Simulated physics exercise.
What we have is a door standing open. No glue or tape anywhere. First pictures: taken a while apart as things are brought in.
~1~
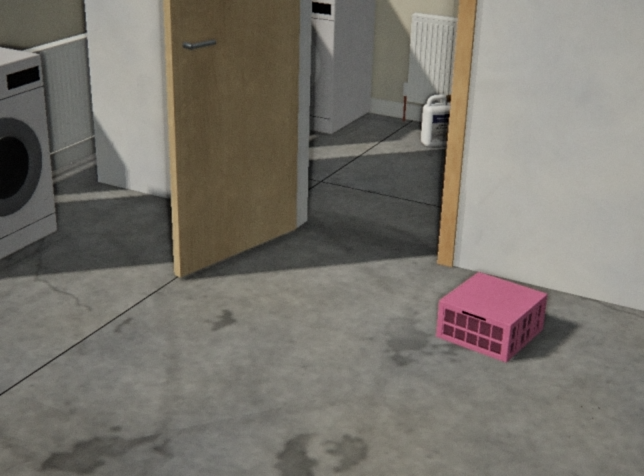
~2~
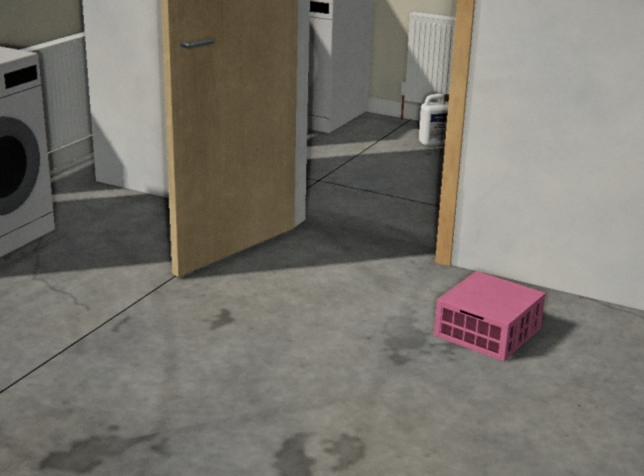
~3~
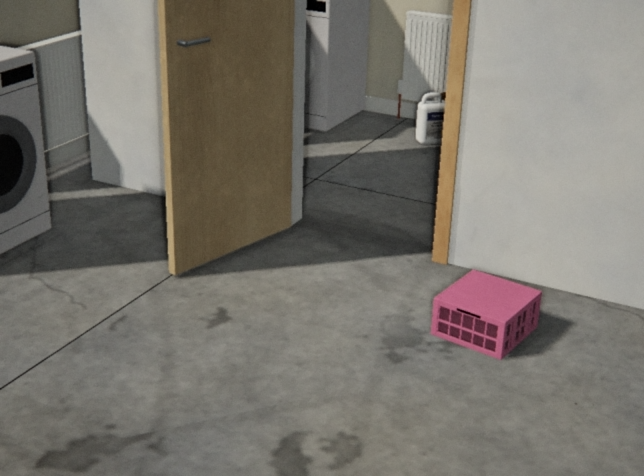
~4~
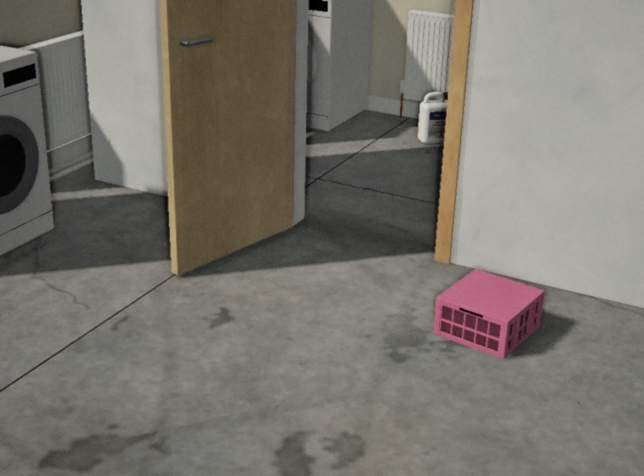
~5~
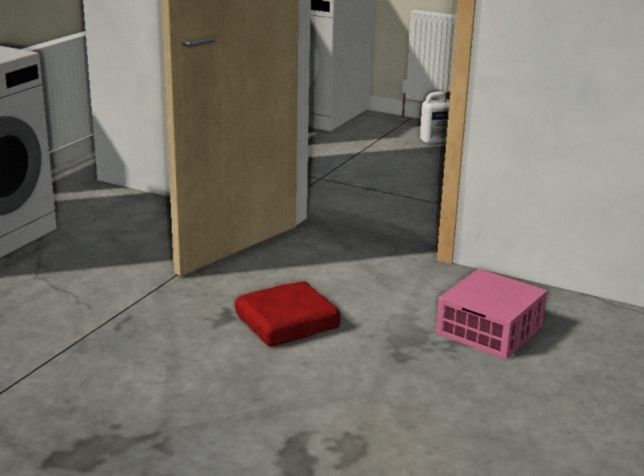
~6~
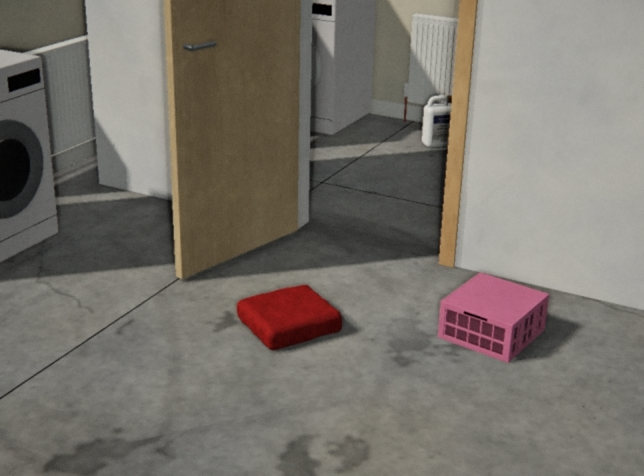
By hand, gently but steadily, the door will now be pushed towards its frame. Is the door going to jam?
Watch it - the door comes to rest in its frame.
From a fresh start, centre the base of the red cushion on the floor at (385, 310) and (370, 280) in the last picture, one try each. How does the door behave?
So the first time it completes its arc, and the second time it is halted early.
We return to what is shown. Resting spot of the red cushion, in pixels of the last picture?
It ends up near (295, 319).
Then, 0.50 s on from there, door at 87°.
Then, 0.90 s on from there, door at 57°; red cushion shifted a little near (293, 318).
Then, 1.10 s on from there, door at 39°; red cushion shifted a little near (295, 319).
Then, 1.40 s on from there, door at 12°; red cushion shifted a little near (295, 319).
In the end, door at 0°; both unmoved. At the end, from the last picture's camera, red cushion near (295, 319).
